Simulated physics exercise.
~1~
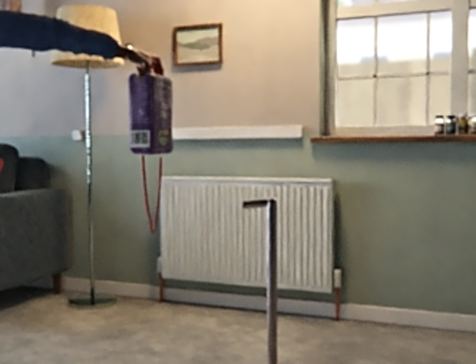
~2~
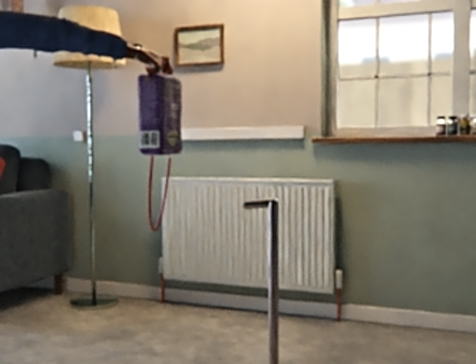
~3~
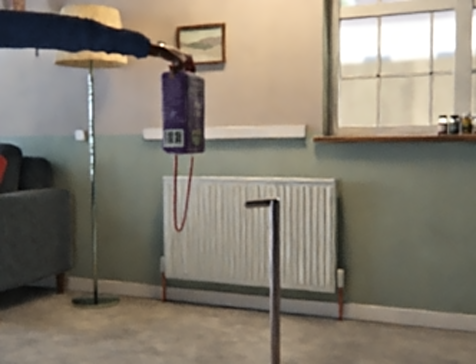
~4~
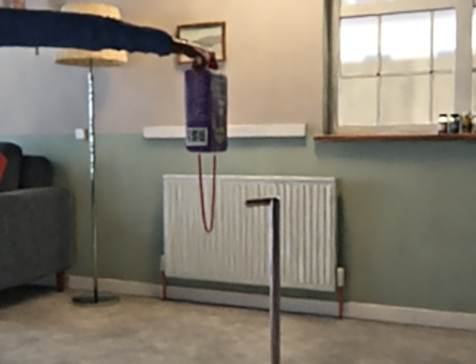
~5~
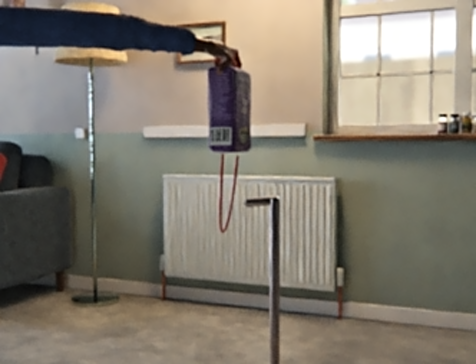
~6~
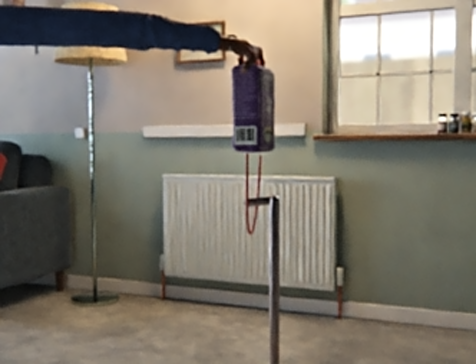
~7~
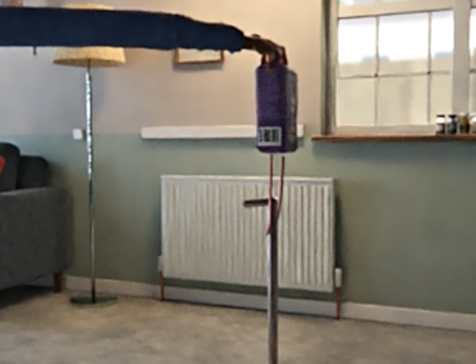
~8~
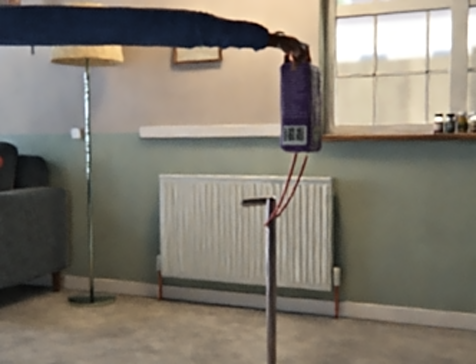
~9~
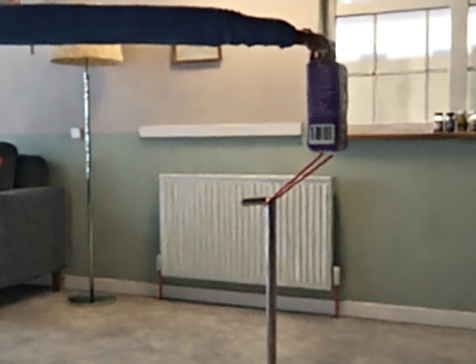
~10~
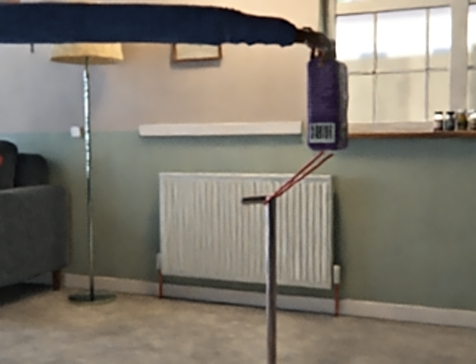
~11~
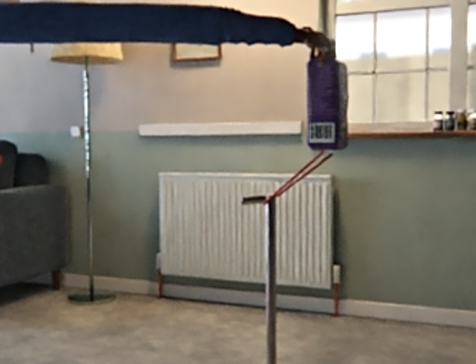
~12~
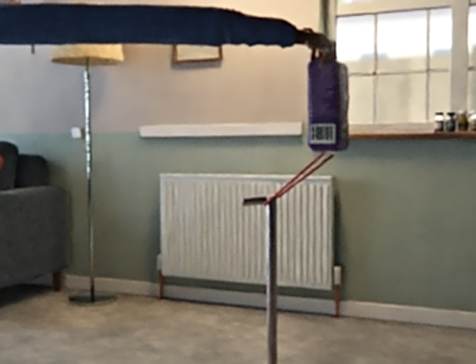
A dark-sleeved arm reaches in from the left, holding up a purple sack with a thin red loop hanging beneath it. The slightly swaying view shows a room with a white radiator on a green and beige wall, a floor lamp and grey sofa at left, and a window at right. In front stands a slim metal post with a short bar at its top. The arm carries the upright sack steadily right, over the post, and the trailing loop catches on it. The loop pulls into a tight slant, and the hand stops with the sack held just past the post.
